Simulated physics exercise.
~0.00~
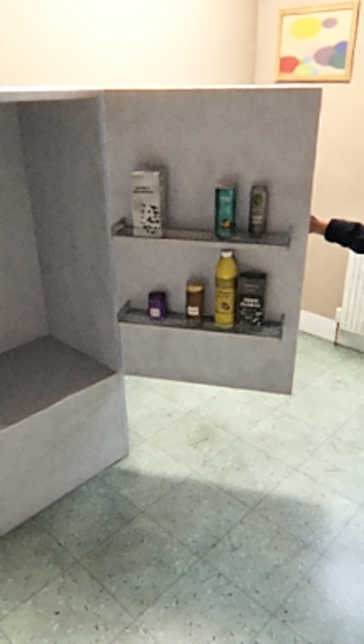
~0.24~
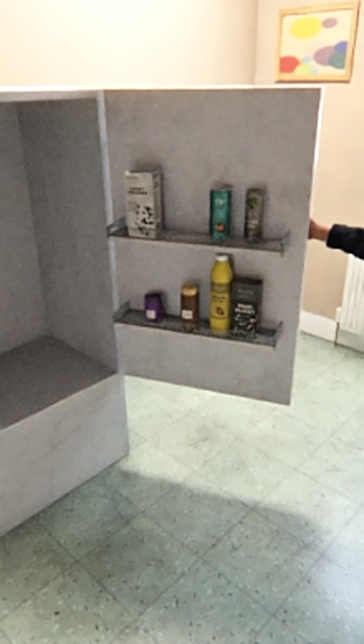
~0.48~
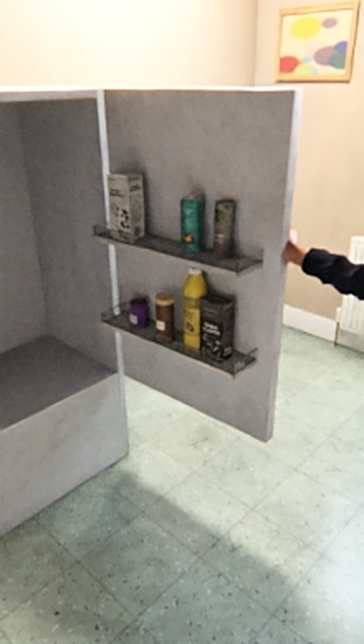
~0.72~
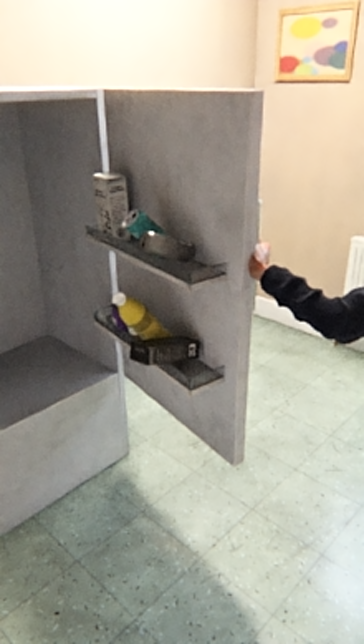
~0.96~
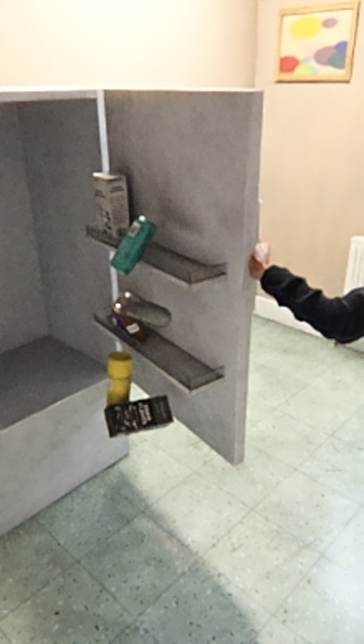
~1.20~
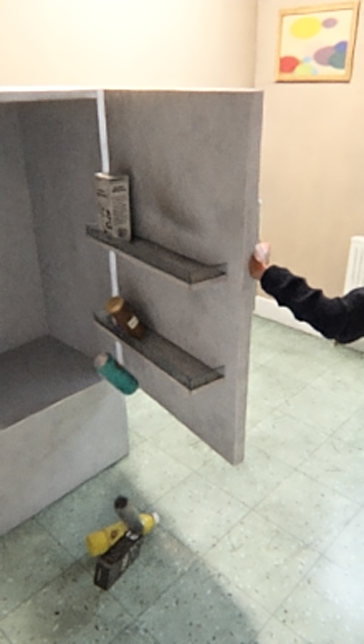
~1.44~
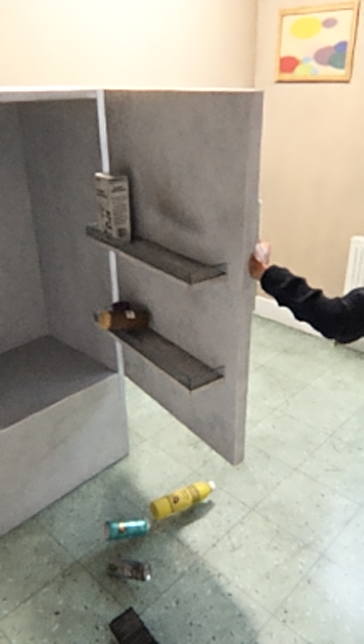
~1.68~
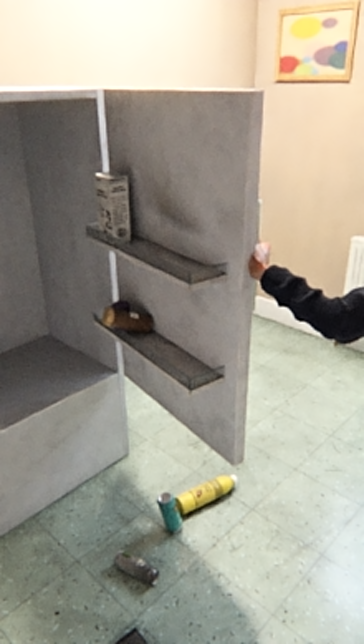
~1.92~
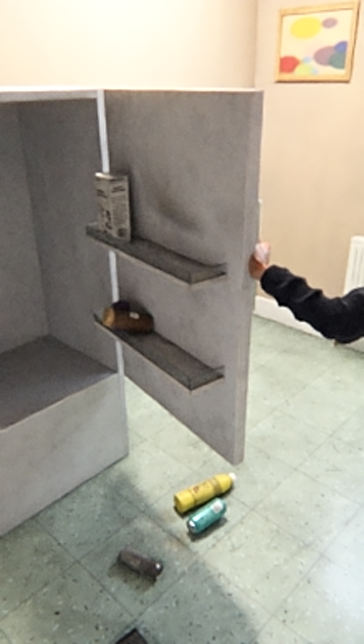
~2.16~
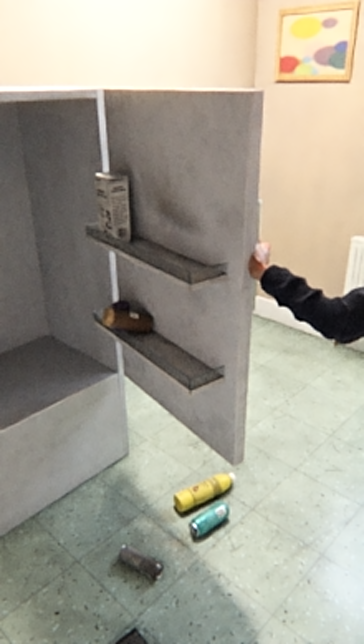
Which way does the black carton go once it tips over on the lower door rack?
It moves down, falling from the lower rack to the tiled floor.
